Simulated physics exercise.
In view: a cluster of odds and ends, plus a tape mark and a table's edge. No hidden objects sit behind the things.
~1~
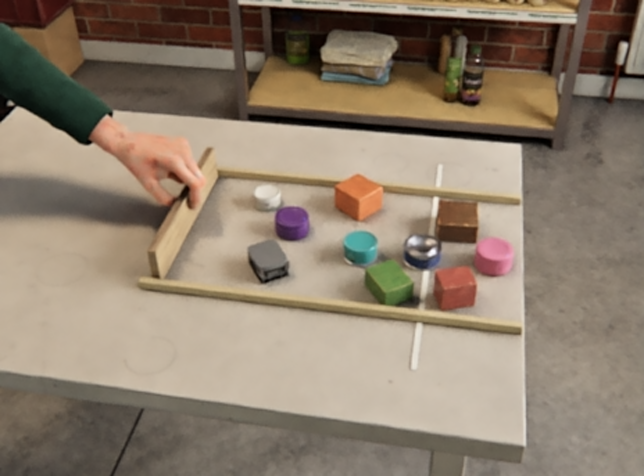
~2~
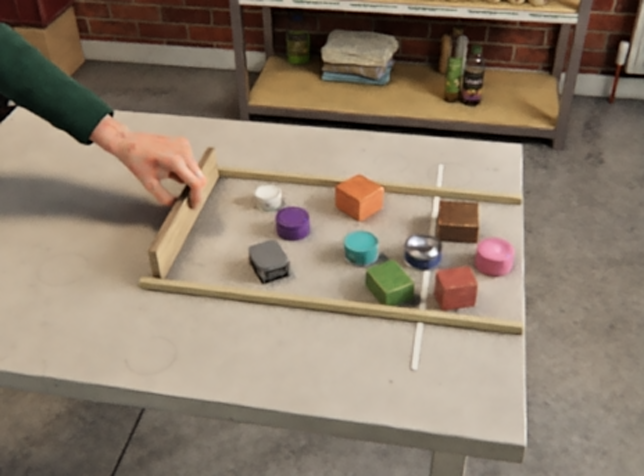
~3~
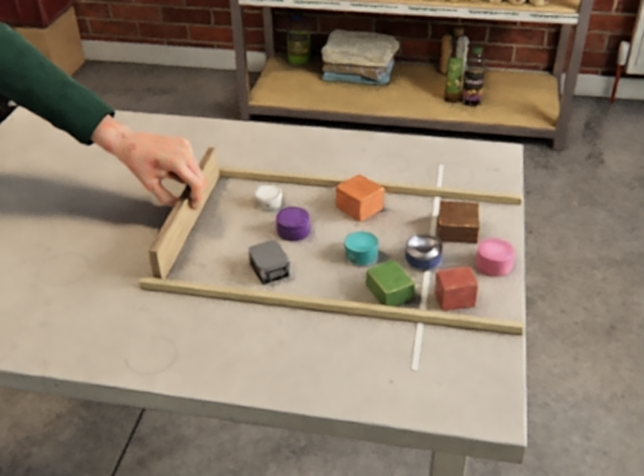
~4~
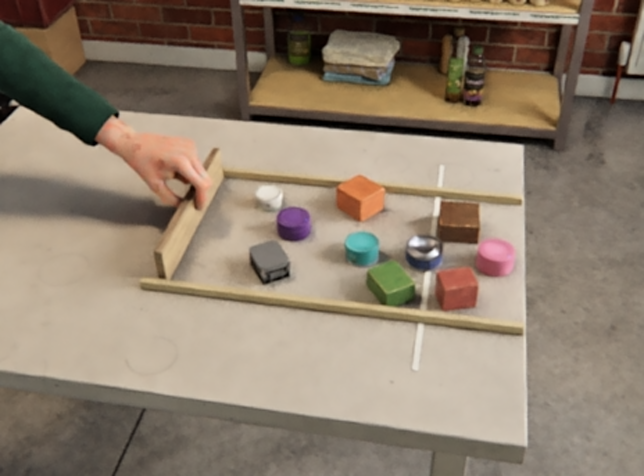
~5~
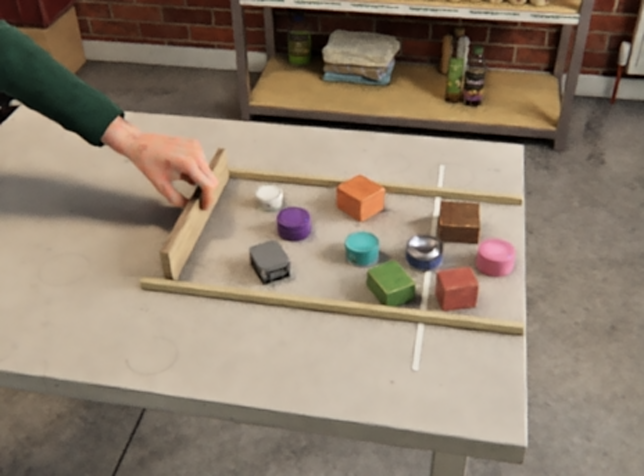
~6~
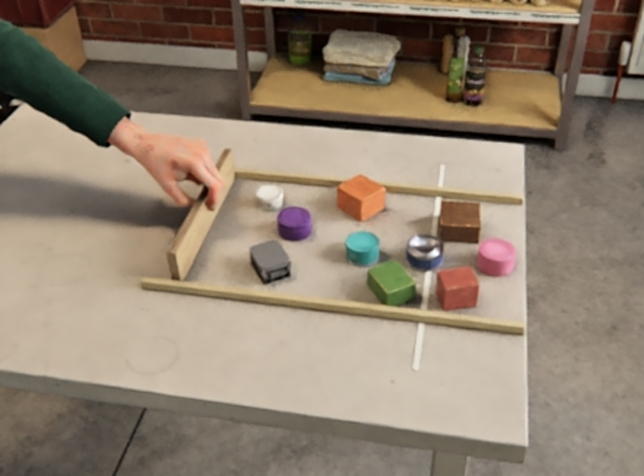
A hand in a dark green sleeve grips a wooden board on a pale table, seen from above at an angle, with shelves and a brick wall behind. Between two wooden strips sit white, purple, grey, orange, teal and green items, with blue, brown, red and pink ones around a white tape line at right. The hand slides the board slightly rightward, while the items and view stay practically still.
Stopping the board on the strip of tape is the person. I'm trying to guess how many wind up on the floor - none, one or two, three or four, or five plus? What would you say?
Okay, so the number that tips off the end comes to zero, I'd say.
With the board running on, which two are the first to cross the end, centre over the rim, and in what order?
First the pink lid, after it the red block.
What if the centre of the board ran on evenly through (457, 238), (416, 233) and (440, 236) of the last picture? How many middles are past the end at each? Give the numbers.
2; 0; 1.
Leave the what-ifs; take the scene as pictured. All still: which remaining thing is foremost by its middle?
Pink lid.
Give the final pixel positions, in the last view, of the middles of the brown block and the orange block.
They finish at roughly (486, 226) and (456, 198) respectively.
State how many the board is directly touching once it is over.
Contact count: 5.
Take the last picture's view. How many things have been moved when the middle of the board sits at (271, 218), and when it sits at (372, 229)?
First 2, then 6.
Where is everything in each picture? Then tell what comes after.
The first picture shows pink lid (494, 257); red block (455, 288); brown block (457, 221); board (186, 210); tape (429, 251).
The second picture shows red block (456, 289); grey case (269, 262).
The third picture shows brown block (459, 222); white pot (268, 198).
The fourth picture shows pink lid (496, 257); purple lid (294, 224).
The fifth picture shows red block (457, 289); blue pot (424, 253).
The sixth picture shows pink lid (496, 257); red block (457, 289); brown block (460, 222); board (205, 211); tape (431, 251).
Early on, none off yet; pink lid at rest near (496, 257); red block at rest near (457, 289); brown block at rest near (460, 222).
A while later, none off yet; pink lid at rest near (496, 257); red block moving near (466, 290); brown block at rest near (460, 222).
Finally, the number that fall off is zero.
